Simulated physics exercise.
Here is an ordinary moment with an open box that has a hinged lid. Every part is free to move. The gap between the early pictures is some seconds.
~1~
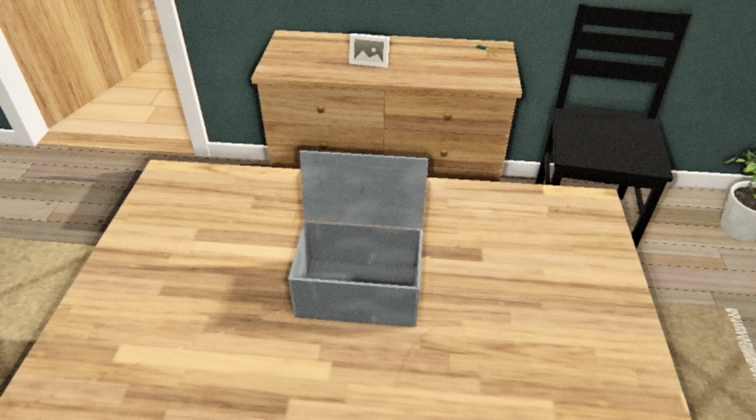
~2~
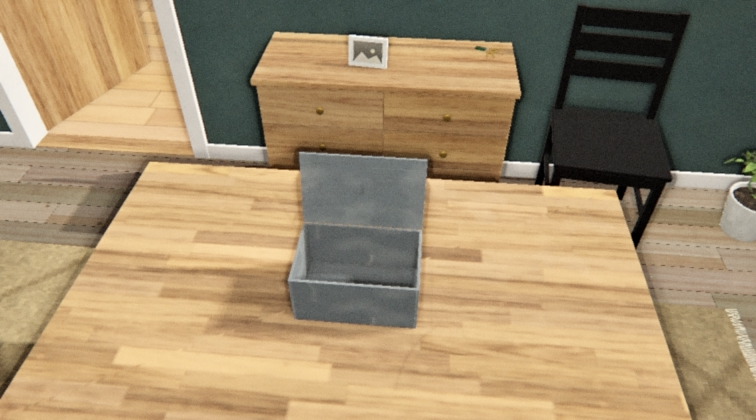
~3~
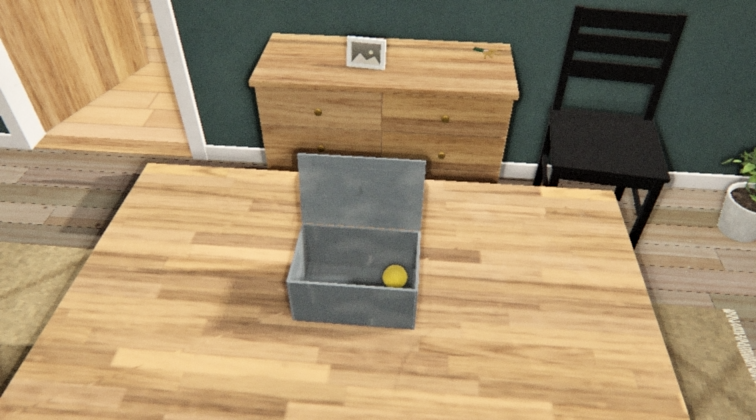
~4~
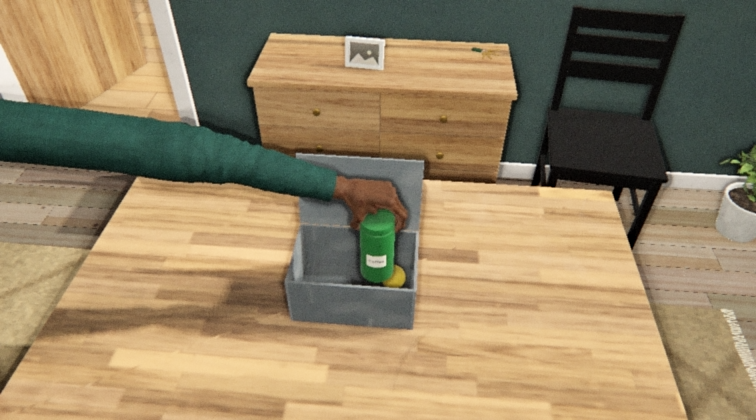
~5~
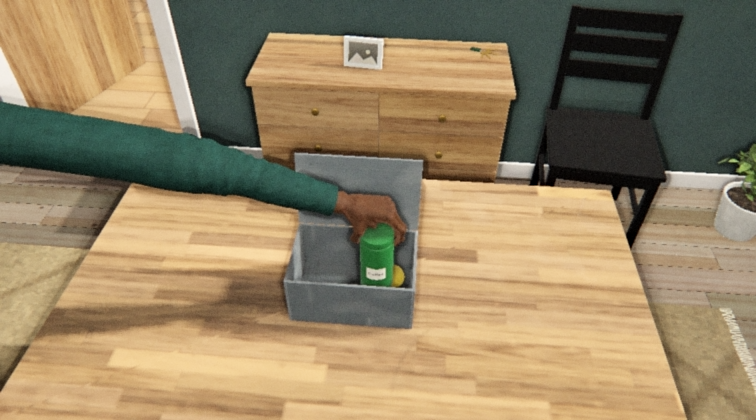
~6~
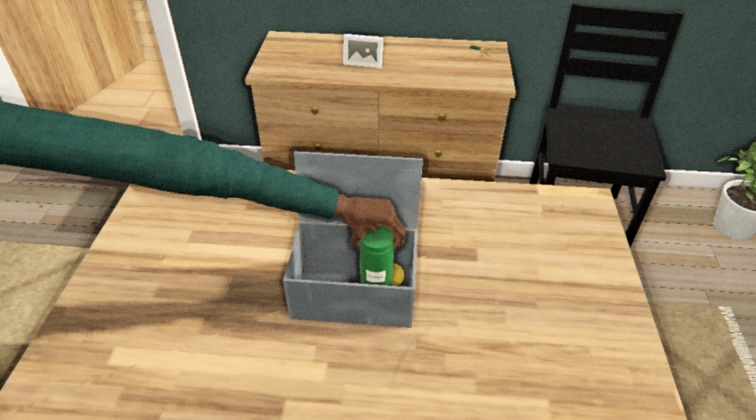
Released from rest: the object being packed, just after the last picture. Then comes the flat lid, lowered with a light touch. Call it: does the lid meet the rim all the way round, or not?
It does not meet the rim all the way round.
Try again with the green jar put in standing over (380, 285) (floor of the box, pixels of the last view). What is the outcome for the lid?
Lid down.
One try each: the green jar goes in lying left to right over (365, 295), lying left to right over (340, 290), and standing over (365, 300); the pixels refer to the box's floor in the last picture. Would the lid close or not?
So, one: It drops fully; two: It drops fully; three: It remains raised.
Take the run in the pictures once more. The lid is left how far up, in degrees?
It stays some 20° above the rim.
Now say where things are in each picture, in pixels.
The last thing is not in view yet, in the first picture.
The last thing is not in view yet, in the second picture.
The last thing is not in view yet; yellow lemon (395, 277), in the third picture.
Coming down; green jar (377, 245), in the fourth picture.
Coming down; green jar (377, 258), in the fifth picture.
Put in, still held; green jar (376, 261), in the sixth picture.
Then, 0.80 s past the last view, lid starting down; green jar displaced about its own width near (376, 279).
Then, 1.30 s past the last view, lid 75° above the rim; green jar displaced about its own width near (376, 279).
Then, 1.70 s past the last view, lid 49° above the rim; green jar displaced about its own width near (376, 279).
Then, 1.90 s past the last view, lid 33° above the rim; green jar displaced about its own width near (376, 279).
Finally, lid 20° above the rim; moved from the start, green jar; yellow lemon still in place. Final places as the last picture's camera would see them, green jar near (376, 279).
